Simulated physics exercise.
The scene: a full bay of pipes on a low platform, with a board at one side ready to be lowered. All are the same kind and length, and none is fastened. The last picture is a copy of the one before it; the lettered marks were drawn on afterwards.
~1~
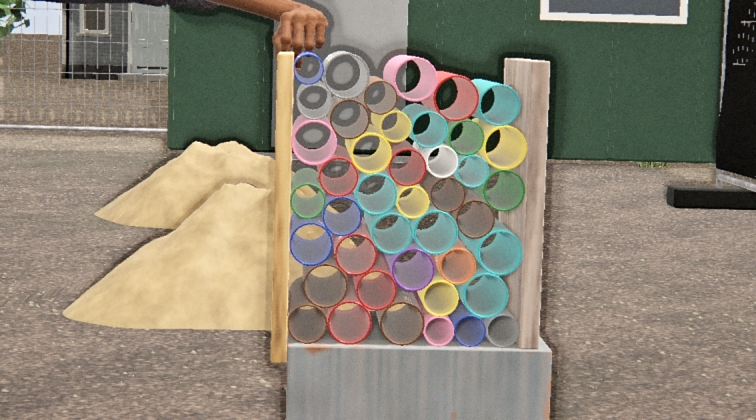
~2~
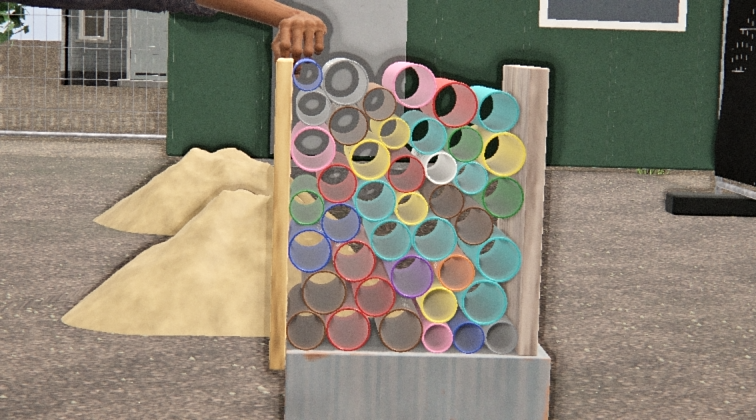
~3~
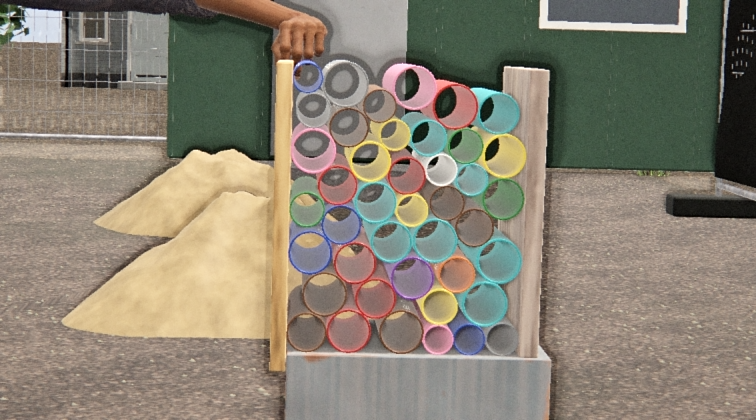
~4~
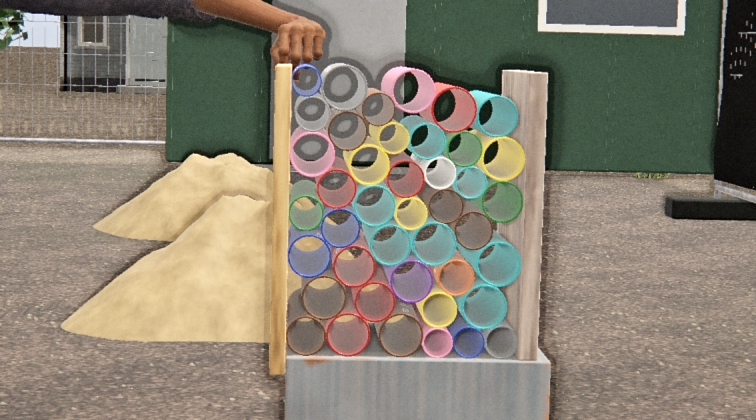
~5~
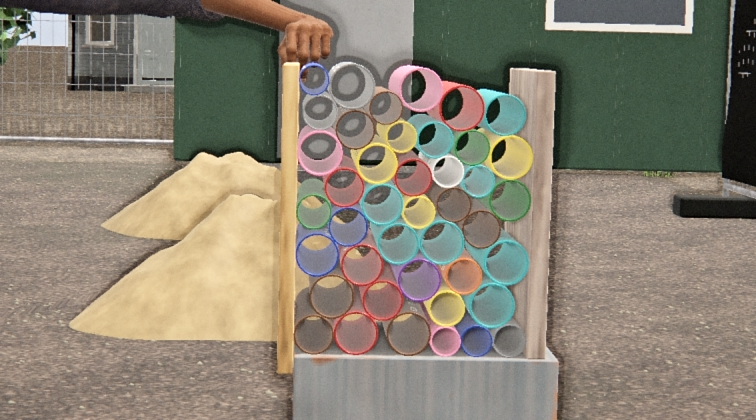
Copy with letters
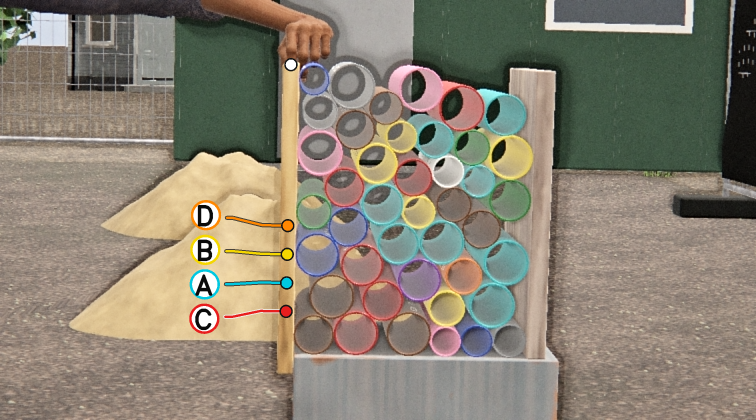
A hand rested on top of the wooden board at the left of a stack of colourful pipes, and nothing moved apart from the whole view shifting slightly.
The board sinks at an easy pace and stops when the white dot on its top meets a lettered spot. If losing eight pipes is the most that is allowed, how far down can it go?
Down to D.
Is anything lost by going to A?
Yes, at A.
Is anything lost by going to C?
At C: Yes.
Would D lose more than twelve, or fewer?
At D, fewer than twelve.
On the copy, A at (287, 283); B at (287, 255); C at (286, 311); D at (288, 225); the white dot at (291, 65).
On D. First, top of the board (298, 134).
Then, top of the board (296, 212).
Finally, top of the board (296, 225), six out over the board.
By contrast, A more than eight out over the board; B more than eight out over the board; C more than eight out over the board.
